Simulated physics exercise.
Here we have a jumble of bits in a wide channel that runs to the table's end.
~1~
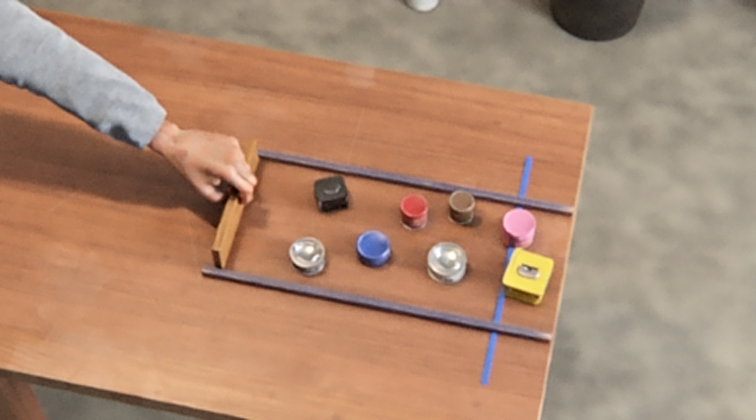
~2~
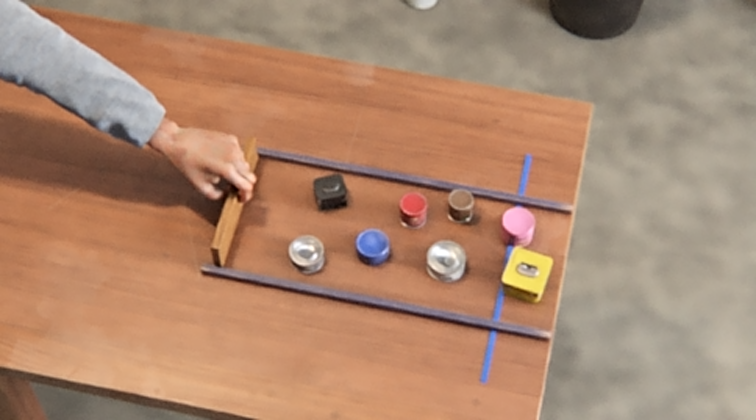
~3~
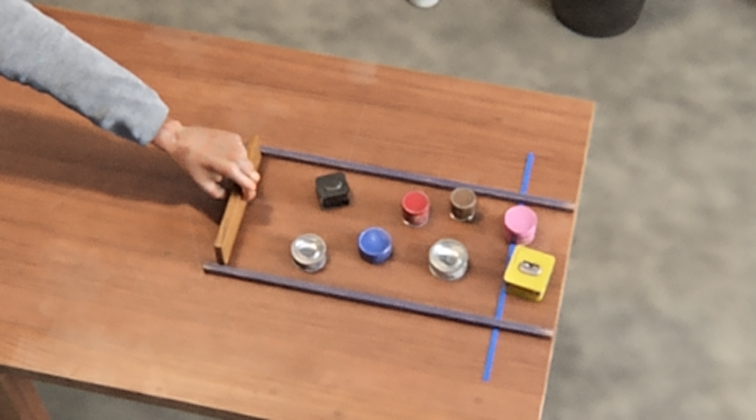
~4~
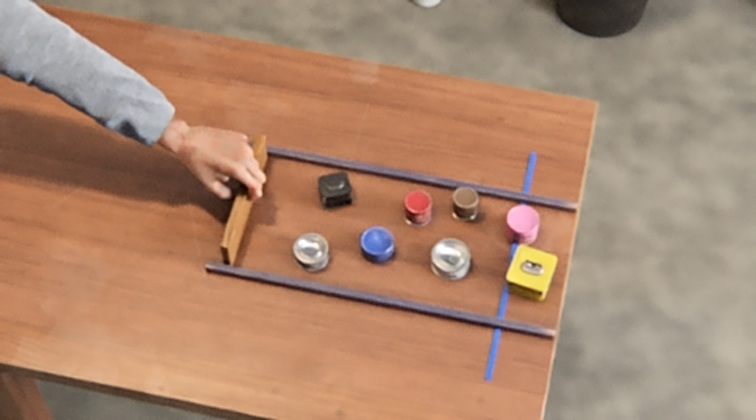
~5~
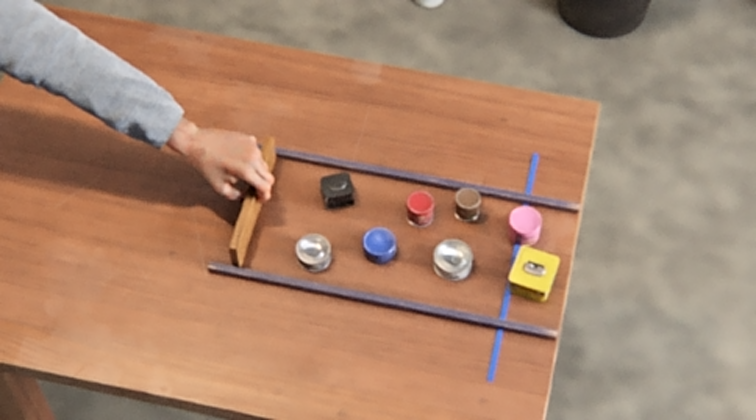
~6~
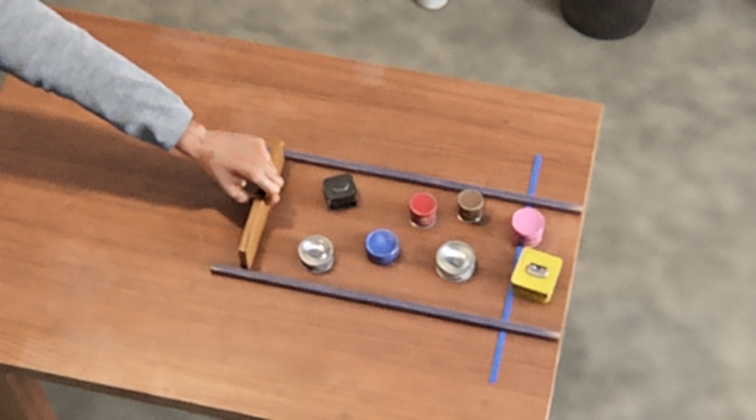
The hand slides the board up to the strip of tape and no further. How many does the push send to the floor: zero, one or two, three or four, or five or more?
Here the number that fall off is one or two.
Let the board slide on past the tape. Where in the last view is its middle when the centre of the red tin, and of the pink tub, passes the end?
Its middle is around (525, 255) and around (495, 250).
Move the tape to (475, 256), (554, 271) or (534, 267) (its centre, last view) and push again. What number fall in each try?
It would be 0, 4 and 4.
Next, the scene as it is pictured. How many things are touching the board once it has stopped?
That makes 4.
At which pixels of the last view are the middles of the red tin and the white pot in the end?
First (567, 240), then (560, 293).
A little later, none off yet; yellow case at rest near (536, 276); pink tub at rest near (527, 228); brown tin at rest near (470, 206).
Next, none off yet; yellow case at rest near (536, 276); pink tub at rest near (527, 228); brown tin moving near (477, 206).
Later still, none off yet; yellow case shifted a little near (555, 282); pink tub shifted about its own width near (550, 231); brown tin shifted about its own width near (493, 203).
When it is over, the number that fall off is one or two; down, pink tub and yellow case.
